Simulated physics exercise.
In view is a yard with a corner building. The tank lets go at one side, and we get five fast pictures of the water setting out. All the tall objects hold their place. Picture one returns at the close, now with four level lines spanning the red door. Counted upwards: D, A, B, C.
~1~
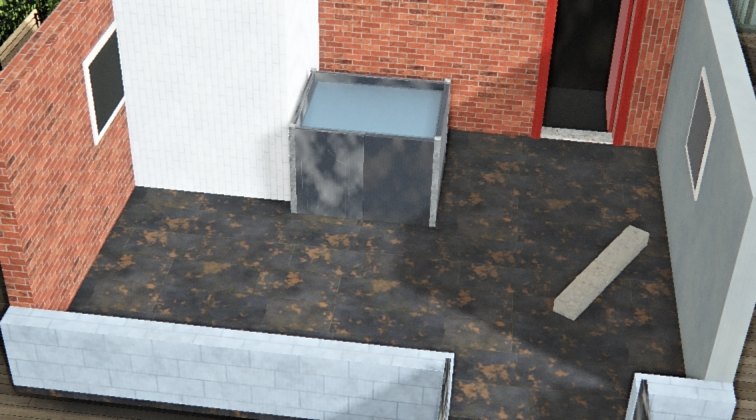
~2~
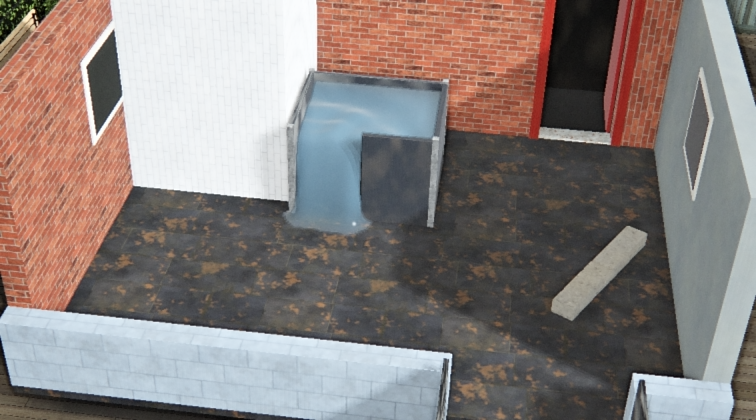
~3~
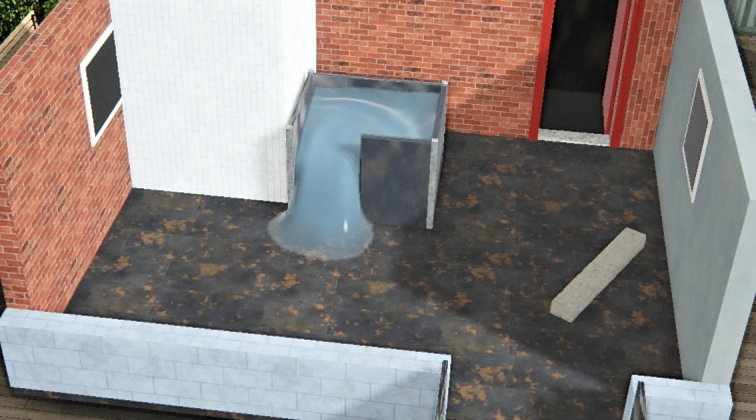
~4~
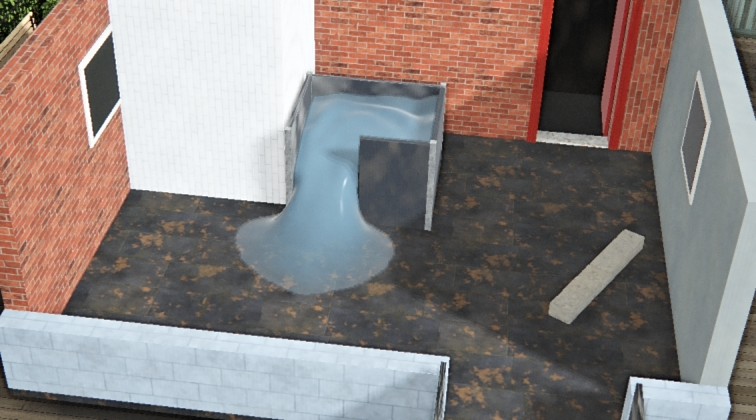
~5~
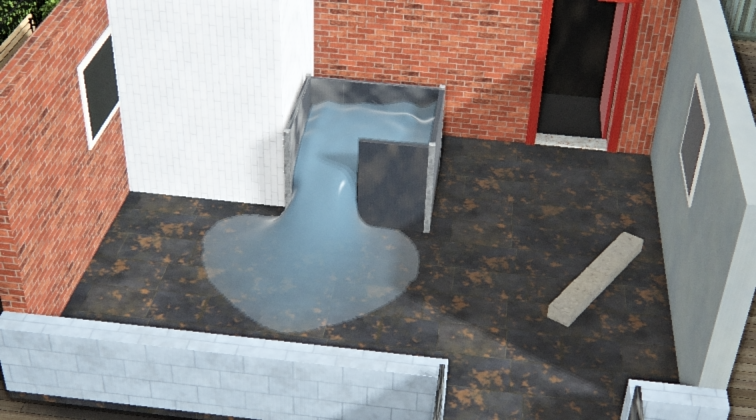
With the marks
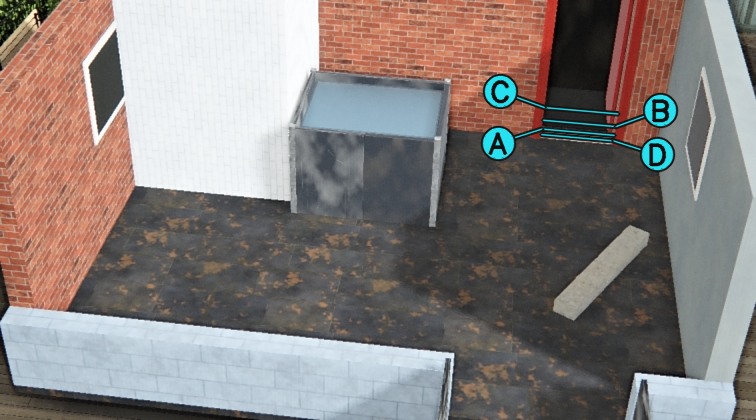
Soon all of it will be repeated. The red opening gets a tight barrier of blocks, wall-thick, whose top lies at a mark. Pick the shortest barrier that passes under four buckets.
It is D.
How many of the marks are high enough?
All four.
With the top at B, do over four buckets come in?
No.
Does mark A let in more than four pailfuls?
No, not at all.
In cyan, A at (578, 132); B at (579, 123); C at (581, 110); D at (577, 137); from the bottom up D, A, B, C.
Choosing A, nothing gets over.
Choosing B, nothing gets over.
Choosing C, nothing gets over.
Choosing D, a bucket or two gets in.
